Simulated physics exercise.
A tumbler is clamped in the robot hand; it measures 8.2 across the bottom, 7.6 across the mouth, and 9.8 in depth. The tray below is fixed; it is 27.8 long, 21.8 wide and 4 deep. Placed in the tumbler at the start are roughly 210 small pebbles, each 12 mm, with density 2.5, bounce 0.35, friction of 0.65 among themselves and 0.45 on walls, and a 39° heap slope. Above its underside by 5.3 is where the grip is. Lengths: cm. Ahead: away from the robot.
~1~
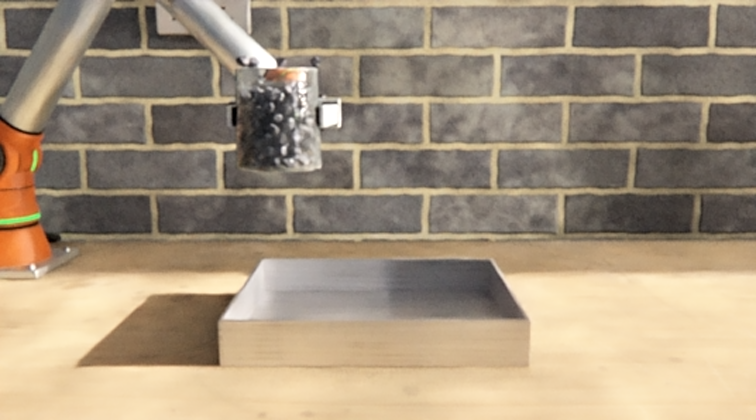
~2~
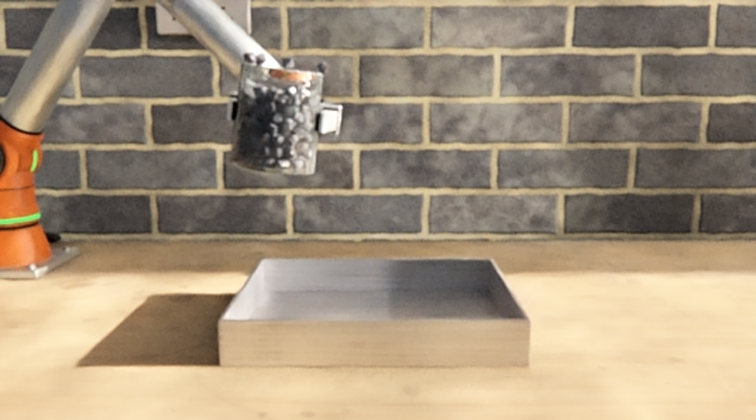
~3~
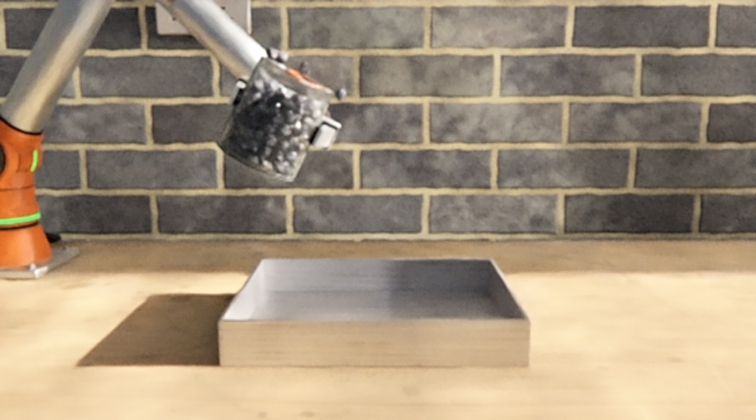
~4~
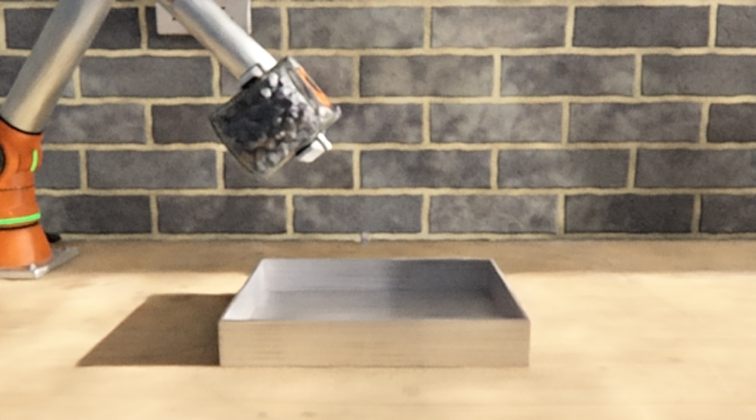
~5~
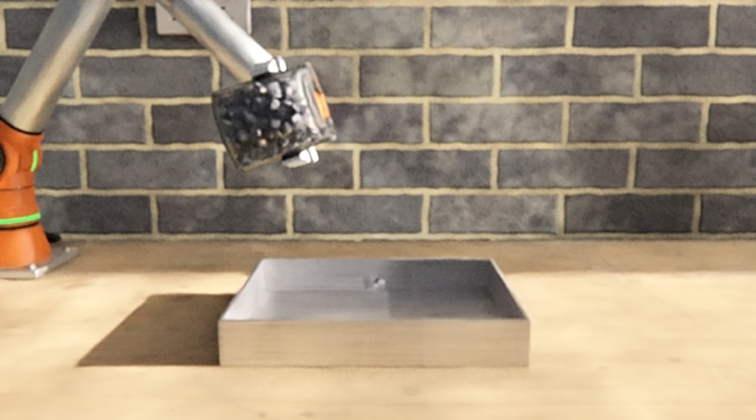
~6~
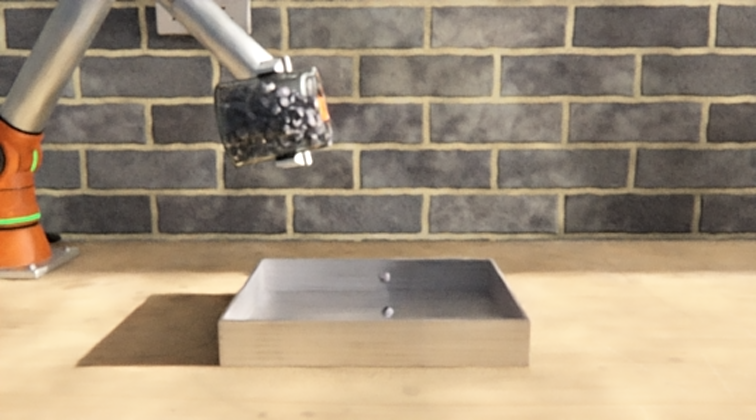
A robot arm tilts a clear tumbler of pebbles rightward, and two drop into the tray.
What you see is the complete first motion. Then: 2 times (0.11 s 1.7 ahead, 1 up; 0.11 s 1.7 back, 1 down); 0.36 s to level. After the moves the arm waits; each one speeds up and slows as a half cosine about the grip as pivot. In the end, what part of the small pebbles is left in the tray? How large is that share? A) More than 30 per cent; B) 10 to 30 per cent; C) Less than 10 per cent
Option B: 10 to 30 per cent.
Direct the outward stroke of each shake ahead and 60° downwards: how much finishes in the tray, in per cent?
You'd expect near 5 percent of it there.
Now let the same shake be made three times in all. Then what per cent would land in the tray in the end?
It would then be around 20 per cent.
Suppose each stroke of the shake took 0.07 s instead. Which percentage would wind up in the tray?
Then roughly 35 percent.
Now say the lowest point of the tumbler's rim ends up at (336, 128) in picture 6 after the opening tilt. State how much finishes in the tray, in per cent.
My estimate is some 5 per cent.
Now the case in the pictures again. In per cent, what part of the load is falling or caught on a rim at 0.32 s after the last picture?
I'd put it near 1 per cent.
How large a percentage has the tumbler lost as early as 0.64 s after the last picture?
Share out so far: Near 15 %.
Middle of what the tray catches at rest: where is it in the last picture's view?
Near (376, 316).
Then, 0.32 s after the last picture, tilted 79° forward, highest piece 25 above the table; 201 in the tumbler, 9 in the tray, 2 in flight or on a rim.
Then, 0.64 s after the last picture, tilted 33° forward, highest piece 26 above the table; 181 in the tumbler, 30 in the tray, 1 in flight or on a rim.
Then, 1.00 s after the last picture, level, highest piece 25 above the table; 181 in the tumbler, 31 in the tray.
Then, 2.05 s after the last picture, level, highest piece 25 above the table; 181 in the tumbler, 31 in the tray.
Final count, 181 in the tumbler, 31 in the tray. That is 15 % in the tray.
